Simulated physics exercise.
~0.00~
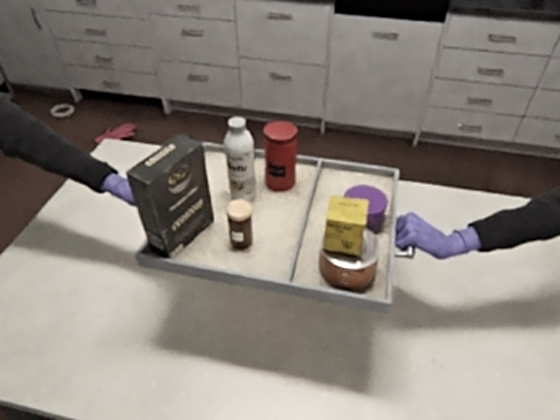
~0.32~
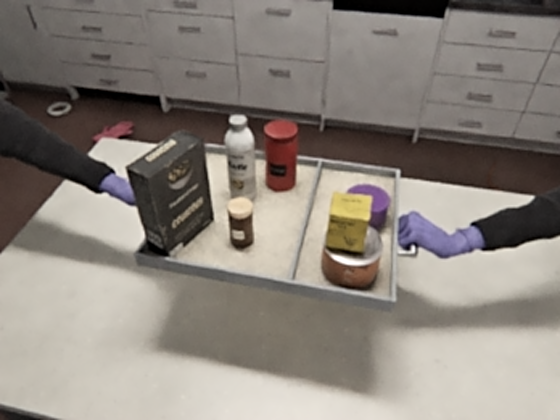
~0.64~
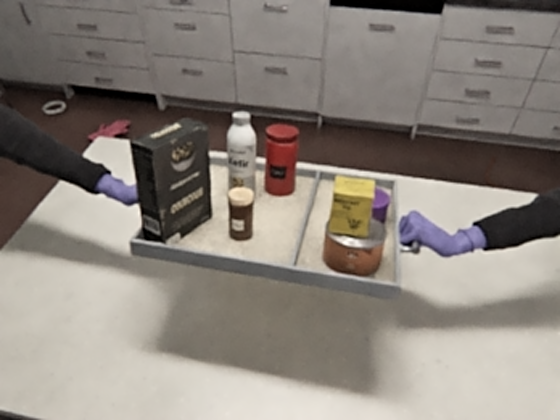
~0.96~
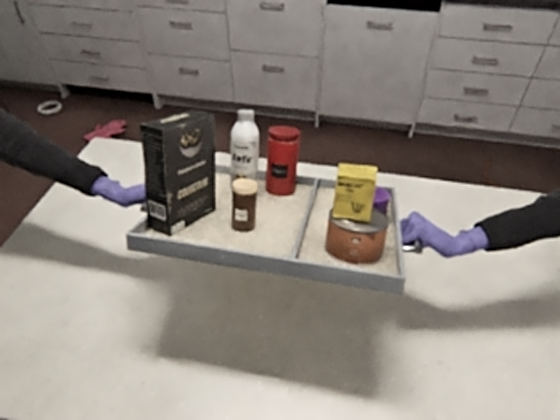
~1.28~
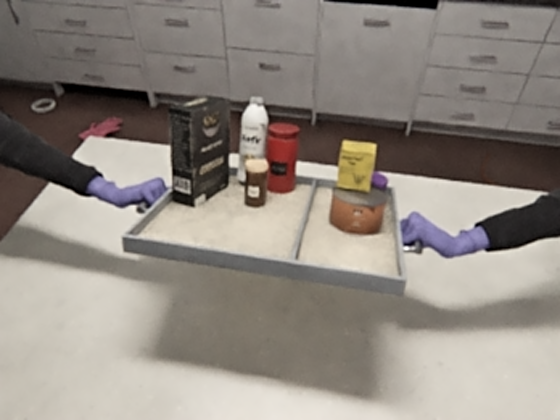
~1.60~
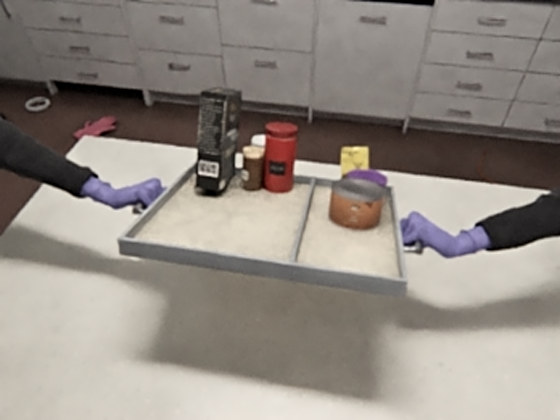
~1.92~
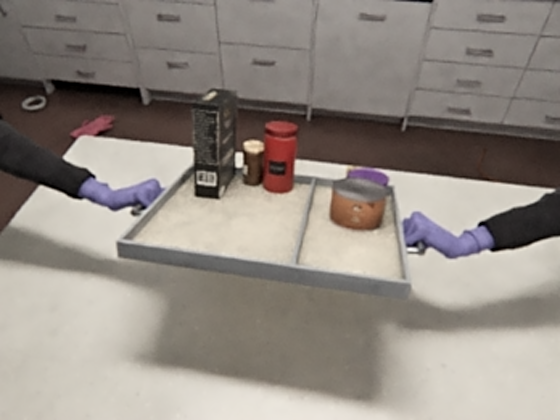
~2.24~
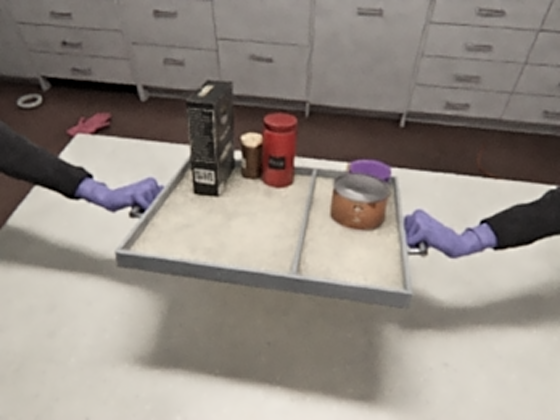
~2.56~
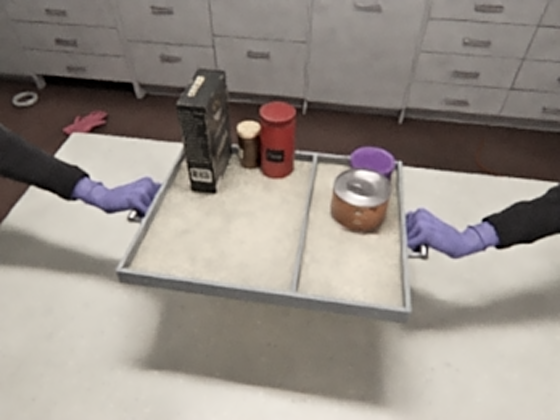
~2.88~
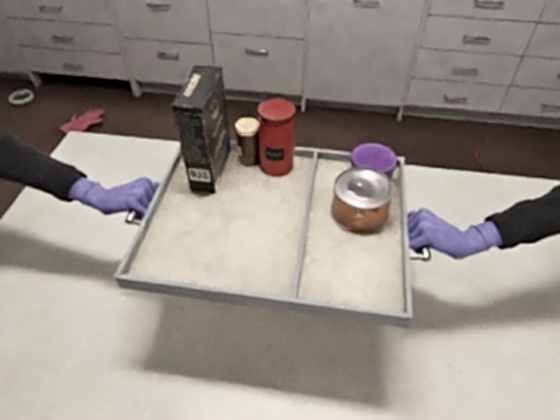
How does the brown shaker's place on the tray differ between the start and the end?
At the start it stands towards the near side of the tray, in front of the white bottle. By the end it is upright near the far edge, between the black packet and the red jar.
